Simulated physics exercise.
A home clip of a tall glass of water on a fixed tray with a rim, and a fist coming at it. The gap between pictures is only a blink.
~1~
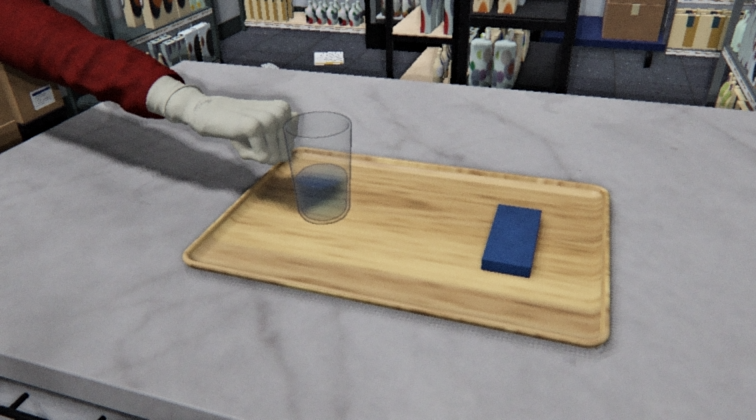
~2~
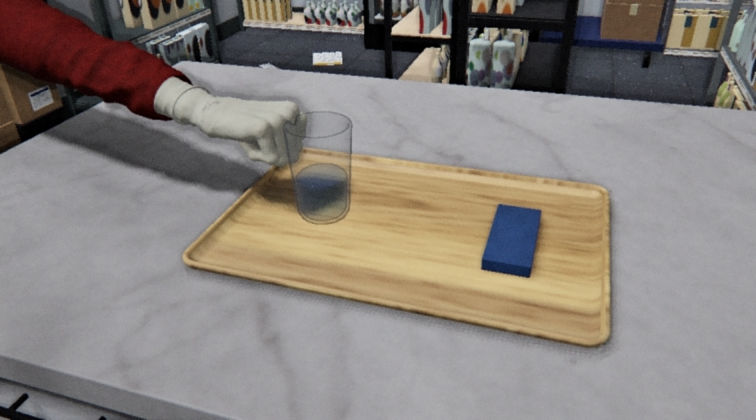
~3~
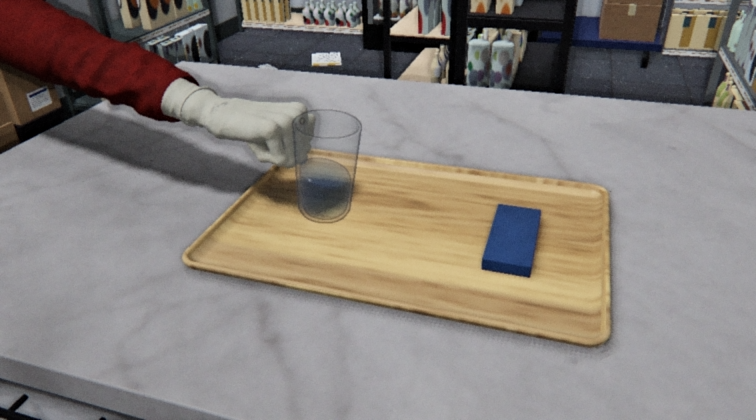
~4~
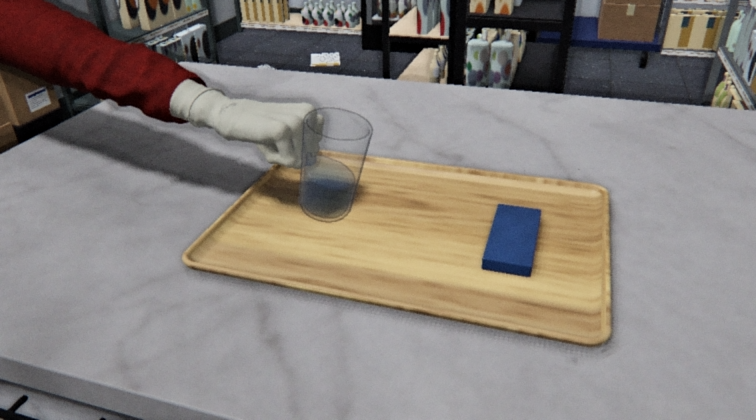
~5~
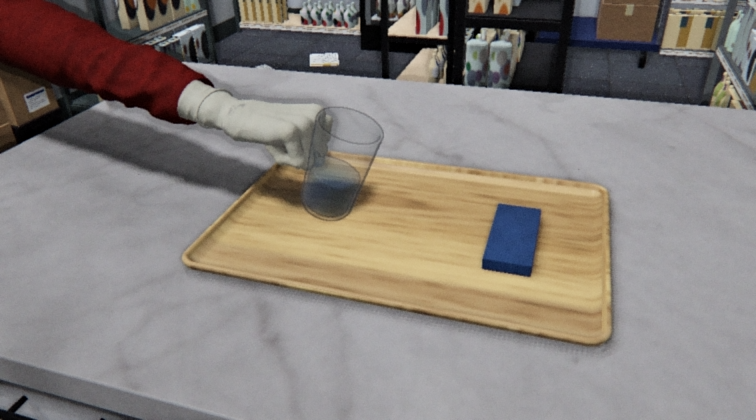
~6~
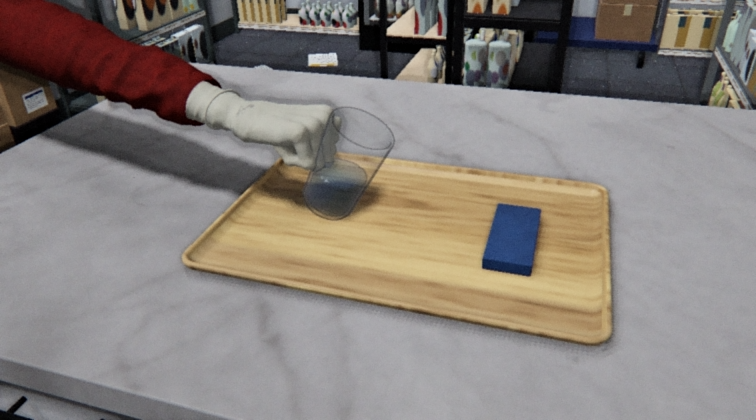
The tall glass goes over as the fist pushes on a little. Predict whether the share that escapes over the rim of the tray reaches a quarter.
It stays below a quarter.
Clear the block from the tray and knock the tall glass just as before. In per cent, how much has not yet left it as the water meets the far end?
Tall glass content at that instant: ~ 45 per cent.
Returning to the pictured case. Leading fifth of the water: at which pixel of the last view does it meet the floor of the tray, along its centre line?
(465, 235).
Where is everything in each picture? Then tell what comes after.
Tilt 0°; right rim (348, 129); surface from (300, 169) to (347, 176); the tray's far rim is at (607, 253); a block is fixed to the tray further along, in the first picture.
Tilt 0°; right rim (348, 130); surface from (300, 169) to (347, 176), in the second picture.
Tilt 6°; right rim (358, 132); surface from (303, 158) to (350, 176), in the third picture.
Tilt 13°; right rim (369, 135); surface from (309, 153) to (355, 179), in the fourth picture.
Tilt 19°; right rim (380, 140); surface from (316, 152) to (360, 179), in the fifth picture.
Tilt 26°; right rim (391, 146); surface from (317, 164) to (367, 176), in the sixth picture.
A moment on, the tall glass is falling and 100 per cent is in the glass, 0 on the tray and 0 above or beyond its rim.
Next, the tall glass lies on its side and 80 per cent is in the glass, 10 on the tray and 10 above or beyond its rim.
Then the tall glass lies on its side and 39 per cent is in the glass, 34 on the tray and 27 above or beyond its rim.
Later the tall glass lies on its side and 21 per cent is in the glass, 61 on the tray and 18 above or beyond its rim.
At rest 85 per cent is held by tray and glass, 15 is off the tray.
